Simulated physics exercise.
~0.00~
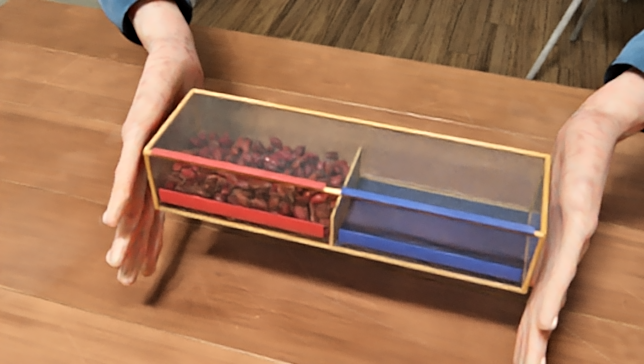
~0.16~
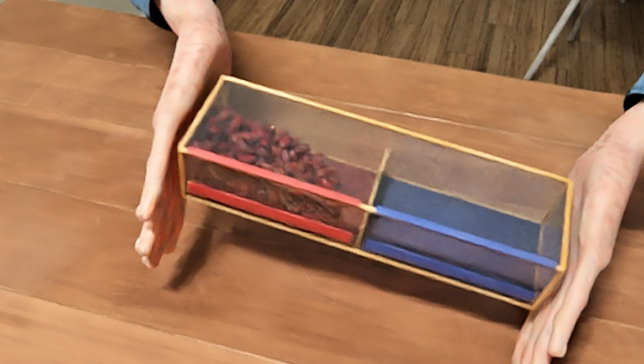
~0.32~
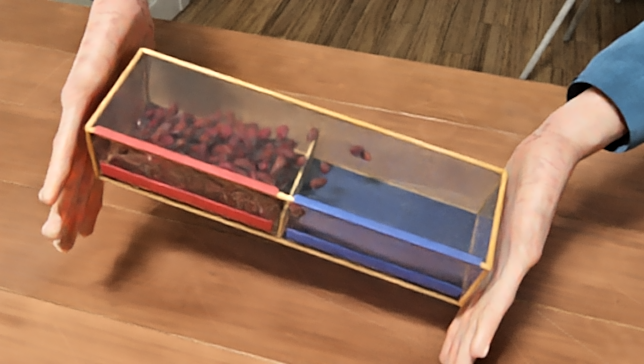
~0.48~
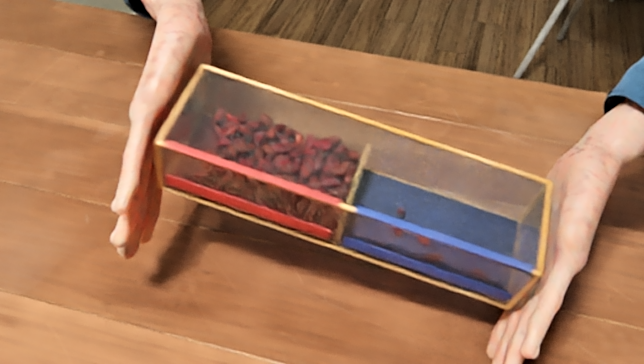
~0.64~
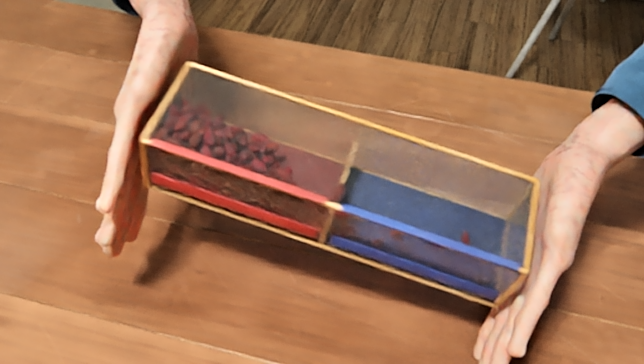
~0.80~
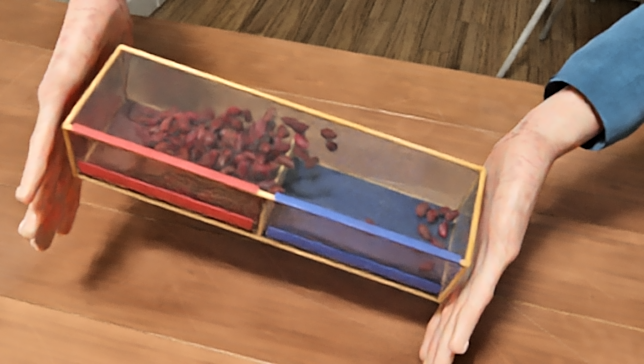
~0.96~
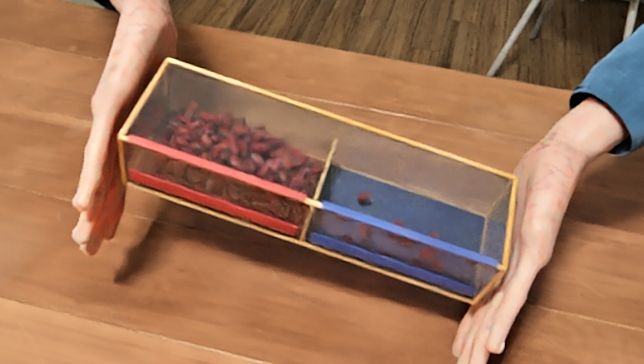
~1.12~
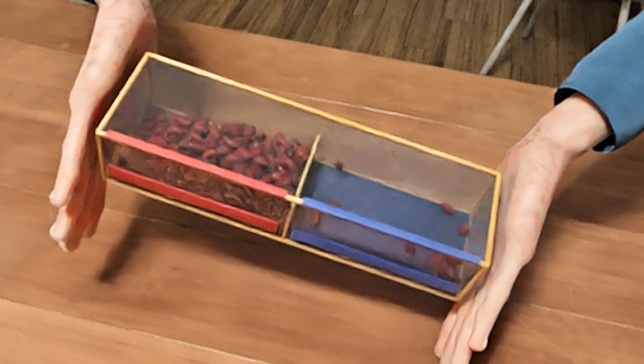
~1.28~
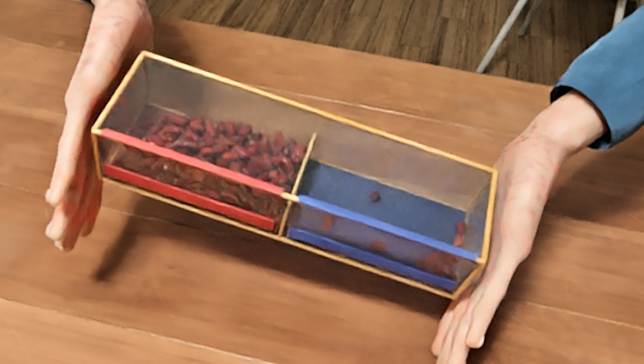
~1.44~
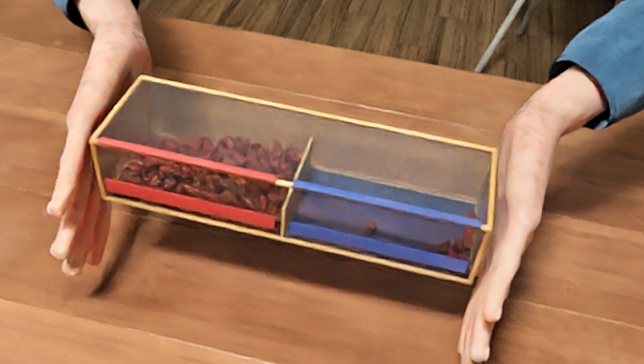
The footage shows two hands tilting and shaking a clear, lidded box of reddish beans above a wooden table, tossing a few from the red left compartment into the blue right one, before levelling it with most beans still on the left.
